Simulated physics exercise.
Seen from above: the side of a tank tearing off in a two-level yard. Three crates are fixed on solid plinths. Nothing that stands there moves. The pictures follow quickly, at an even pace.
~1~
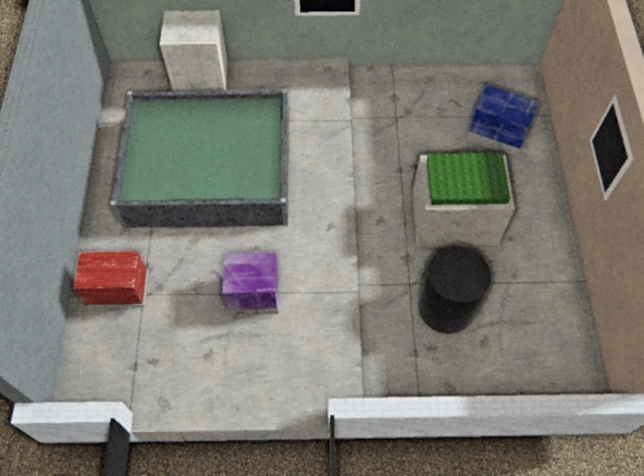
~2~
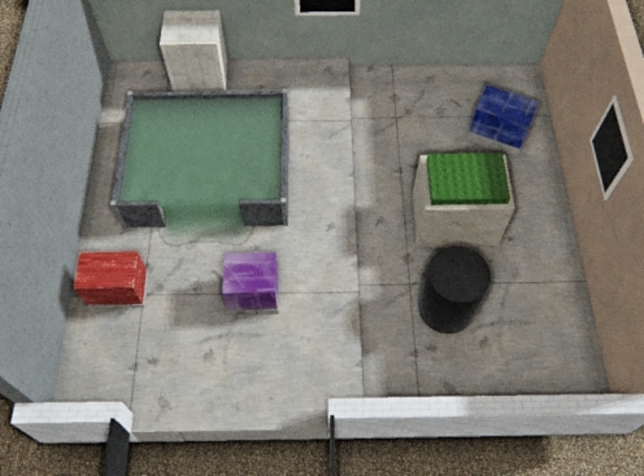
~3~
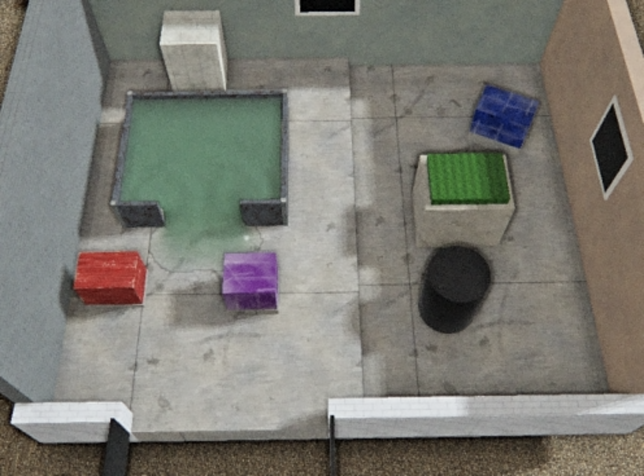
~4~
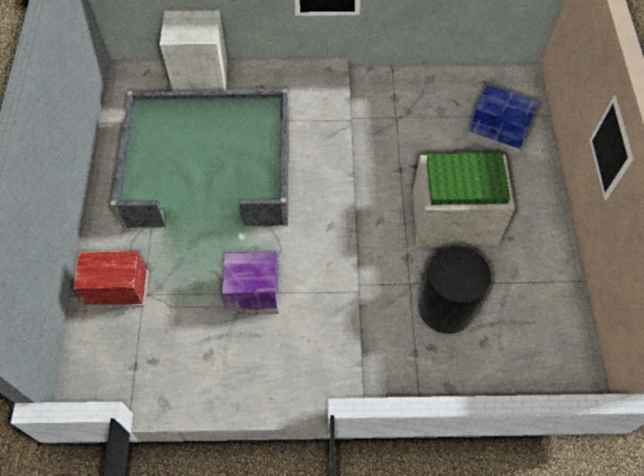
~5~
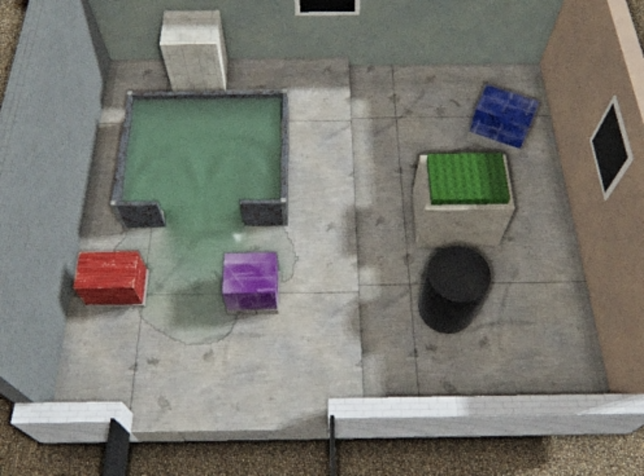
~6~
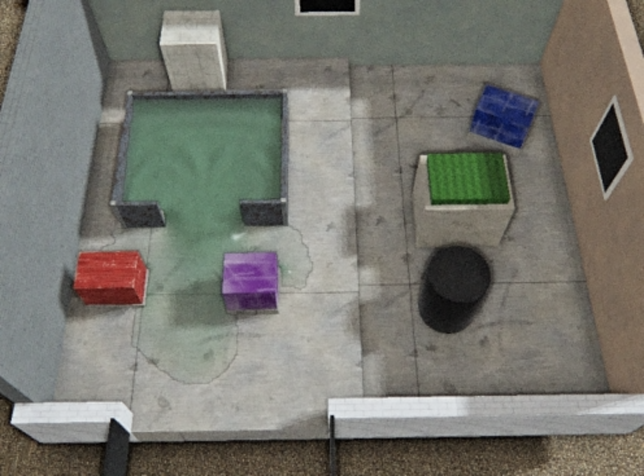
Walled tank of green water losing part of its front side, water pouring out and spreading around a purple block.
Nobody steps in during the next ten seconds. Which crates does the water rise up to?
The purple crate is wetted; the blue crate escapes dry; the red crate is wetted.
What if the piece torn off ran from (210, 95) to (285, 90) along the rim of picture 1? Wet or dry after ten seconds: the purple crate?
One by one: Purple crate is spared.
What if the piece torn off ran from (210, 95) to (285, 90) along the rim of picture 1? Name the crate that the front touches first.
That is the blue-painted one.
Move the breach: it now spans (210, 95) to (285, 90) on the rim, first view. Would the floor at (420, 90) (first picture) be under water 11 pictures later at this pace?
Answer: Awash.
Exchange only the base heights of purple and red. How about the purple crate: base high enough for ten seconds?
One by one: Purple crate gets wet.
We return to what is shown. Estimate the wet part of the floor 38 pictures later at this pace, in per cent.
About 50 per cent.
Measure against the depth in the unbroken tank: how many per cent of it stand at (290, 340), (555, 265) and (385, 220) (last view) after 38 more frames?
In turn 0, 4 and 6 in a hundred.
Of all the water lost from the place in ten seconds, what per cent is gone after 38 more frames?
Some 75 per cent.
A moment on, water covers 20 % of the floor; the purple crate water round its plinth, the blue crate not reached, the red crate water round its plinth.
Next, water covers 30 % of the floor; the purple crate water round its plinth, the blue crate not reached, the red crate water round its plinth.
Then, water covers 35 % of the floor; the purple crate water round its plinth, the blue crate not reached, the red crate water round its plinth.
Later, water covers 50 % of the floor; the purple crate water round its plinth, the blue crate water round its plinth, the red crate water round its plinth.
In the end, water covers 65 % of the floor; the purple crate was topped, the blue crate stayed above the water, the red crate was topped.
